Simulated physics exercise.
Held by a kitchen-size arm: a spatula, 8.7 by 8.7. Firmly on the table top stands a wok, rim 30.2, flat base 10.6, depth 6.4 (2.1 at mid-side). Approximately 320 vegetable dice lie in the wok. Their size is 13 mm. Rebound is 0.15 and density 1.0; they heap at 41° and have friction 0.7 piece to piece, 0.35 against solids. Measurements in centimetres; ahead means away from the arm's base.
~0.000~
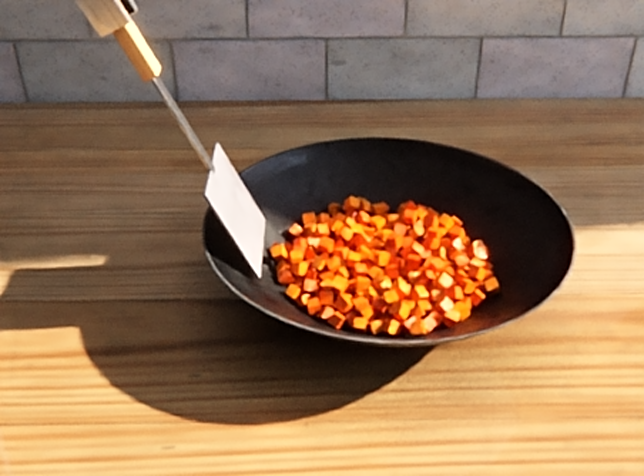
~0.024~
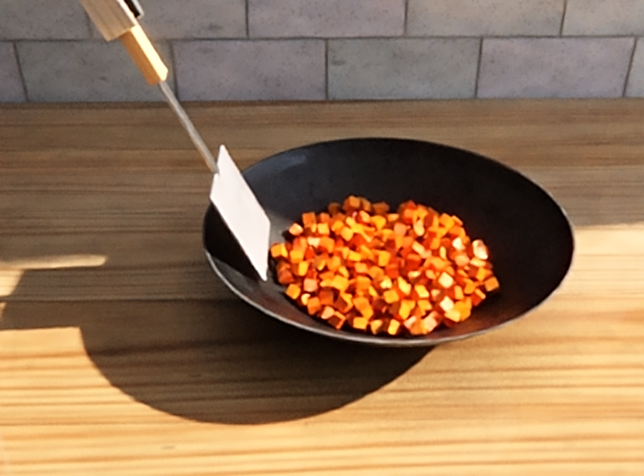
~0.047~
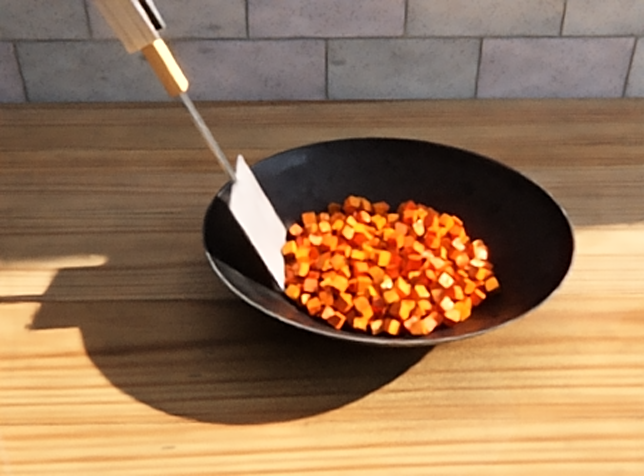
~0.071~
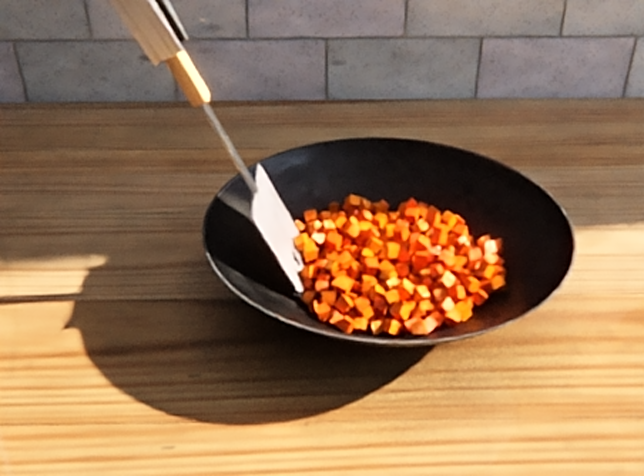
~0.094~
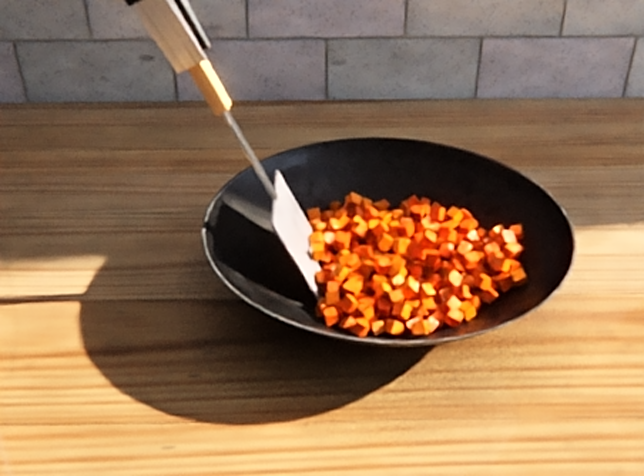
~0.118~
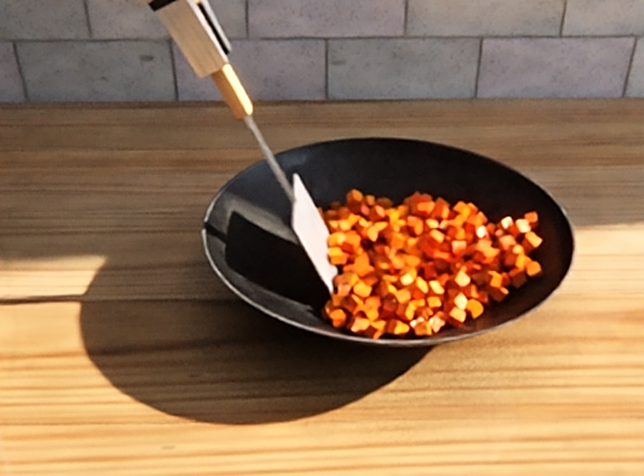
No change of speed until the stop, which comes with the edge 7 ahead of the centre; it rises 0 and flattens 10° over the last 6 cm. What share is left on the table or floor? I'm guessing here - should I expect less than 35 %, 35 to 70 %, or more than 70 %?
You should expect less than 35 %.
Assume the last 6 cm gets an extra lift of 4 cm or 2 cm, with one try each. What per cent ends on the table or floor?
It comes to around 10 per cent on the first try and around 20 per cent on the second.
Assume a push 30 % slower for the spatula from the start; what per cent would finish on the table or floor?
Near 20 %.
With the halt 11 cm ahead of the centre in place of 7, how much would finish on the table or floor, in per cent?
Result: Approx. 50 %.
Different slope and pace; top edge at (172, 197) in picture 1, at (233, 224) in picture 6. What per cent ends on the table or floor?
It works out to about 10 %, more or less.
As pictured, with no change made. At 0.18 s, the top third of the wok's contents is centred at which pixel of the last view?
It sits at about (491, 241).
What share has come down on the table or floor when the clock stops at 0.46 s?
20 %.
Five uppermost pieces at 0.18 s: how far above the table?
About 7 cm.
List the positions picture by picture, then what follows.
Spatula top edge at (211, 167), sloping 65°; upper third of the load around (387, 254), from x 280 to 495, top at y 205; 317 in the wok, in the first frame.
Spatula top edge at (216, 170), sloping 65°; upper third of the load around (387, 254), from x 280 to 495, top at y 205, in the second frame.
Spatula top edge at (235, 180), sloping 65°; upper third of the load around (384, 253), from x 285 to 495, top at y 205, in the third frame.
Spatula top edge at (255, 189), sloping 65°; upper third of the load around (403, 250), from x 300 to 500, top at y 205, in the fourth frame.
Spatula top edge at (275, 196), sloping 65°; upper third of the load around (425, 249), from x 295 to 520, top at y 200, in the fifth frame.
Spatula top edge at (294, 200), sloping 65°; upper third of the load around (441, 245), from x 300 to 535, top at y 200; 317 in the wok, in the sixth frame.
After 0.18 s, sloping 65°, highest piece 7 above the table; 317 in the wok.
After 0.23 s, sloping 60°, highest piece 9 above the table; 310 in the wok, 7 on the blade or in flight.
After 0.46 s, sloping 55°, highest piece 7 above the table; 257 in the wok, 57 on the table or floor, 3 on the blade or in flight.
After 1.51 s, sloping 55°, highest piece 7 above the table; 257 in the wok, 60 on the table or floor.
At rest, 257 in the wok, 60 on the table or floor. That is 19 % on the table or floor.
